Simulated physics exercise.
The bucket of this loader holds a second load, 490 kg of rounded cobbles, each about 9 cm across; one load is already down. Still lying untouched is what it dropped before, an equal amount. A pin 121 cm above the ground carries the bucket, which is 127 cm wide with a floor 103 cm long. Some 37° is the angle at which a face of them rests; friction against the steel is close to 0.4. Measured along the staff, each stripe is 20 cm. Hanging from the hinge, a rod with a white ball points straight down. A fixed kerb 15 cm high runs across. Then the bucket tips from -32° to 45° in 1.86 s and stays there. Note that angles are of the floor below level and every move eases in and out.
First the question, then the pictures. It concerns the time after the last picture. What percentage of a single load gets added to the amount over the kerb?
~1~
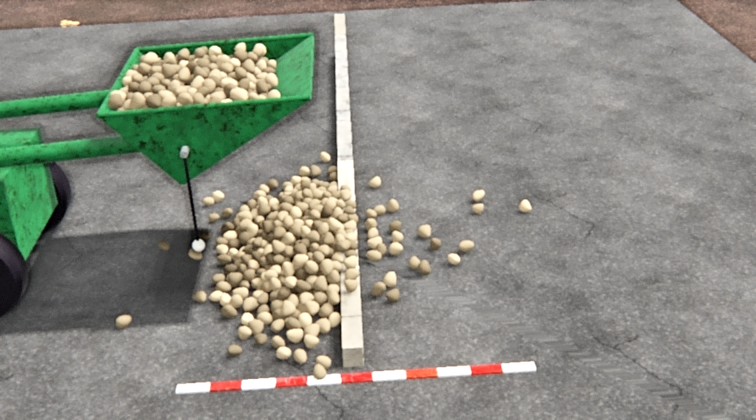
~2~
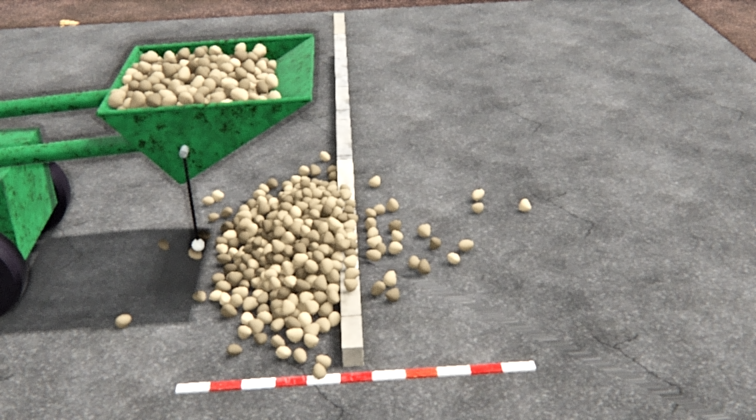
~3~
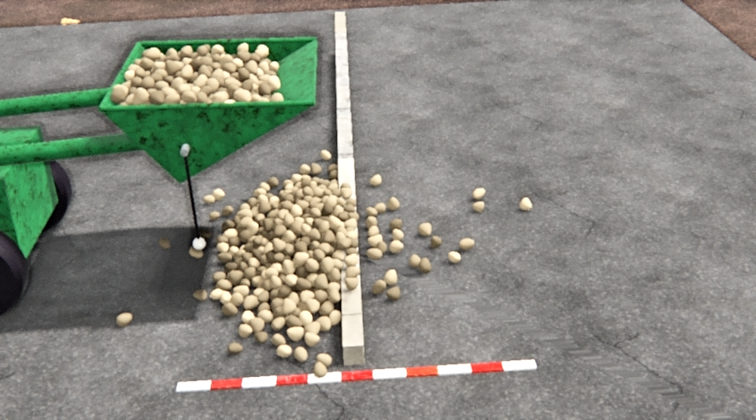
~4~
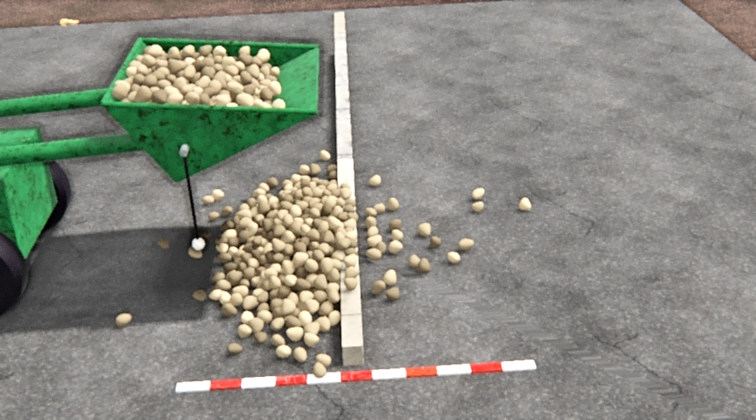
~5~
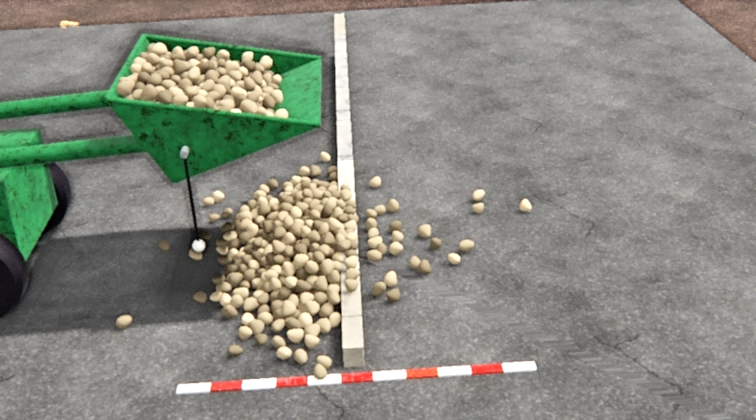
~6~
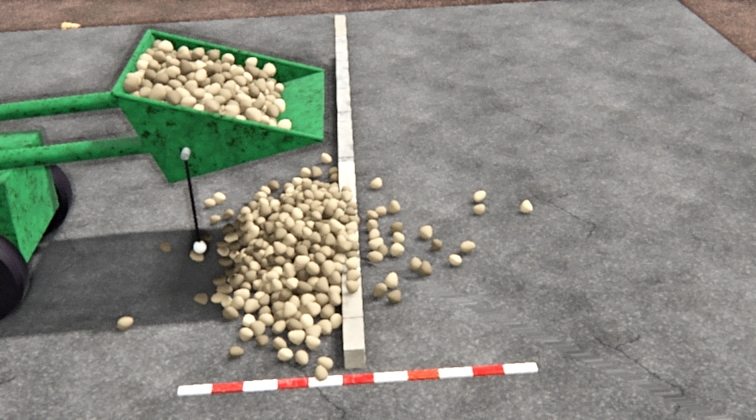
42 %.
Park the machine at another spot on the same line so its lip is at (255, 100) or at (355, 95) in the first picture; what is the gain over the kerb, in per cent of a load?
The first would add some 5 per cent and the second some 85 per cent.
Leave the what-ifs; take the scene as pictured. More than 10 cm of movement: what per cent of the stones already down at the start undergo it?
About 15 %.
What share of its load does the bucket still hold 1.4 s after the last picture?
It holds some 20 percent.
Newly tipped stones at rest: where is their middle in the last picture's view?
Near (333, 237).
Then, 0.8 s after the last picture the floor is at 33°; in per cent of one load, 93 in the bucket, 102 on this side of the kerb, 6 over the kerb; the foremost stones are at (463, 233).
Then, 1.4 s after the last picture the floor is at 45°; in per cent of one load, 19 in the bucket, 156 on this side of the kerb, 24 over the kerb; the foremost stones are at (470, 238).
Then, 1.7 s after the last picture the floor is at 45°; in per cent of one load, 1 in the bucket, 157 on this side of the kerb, 42 over the kerb; the foremost stones are at (482, 225).
Then, 4.5 s after the last picture the floor is at 45°; in per cent of one load, 0 in the bucket, 153 on this side of the kerb, 47 over the kerb; the foremost stones are at (499, 232). Net gain over the kerb, 42.
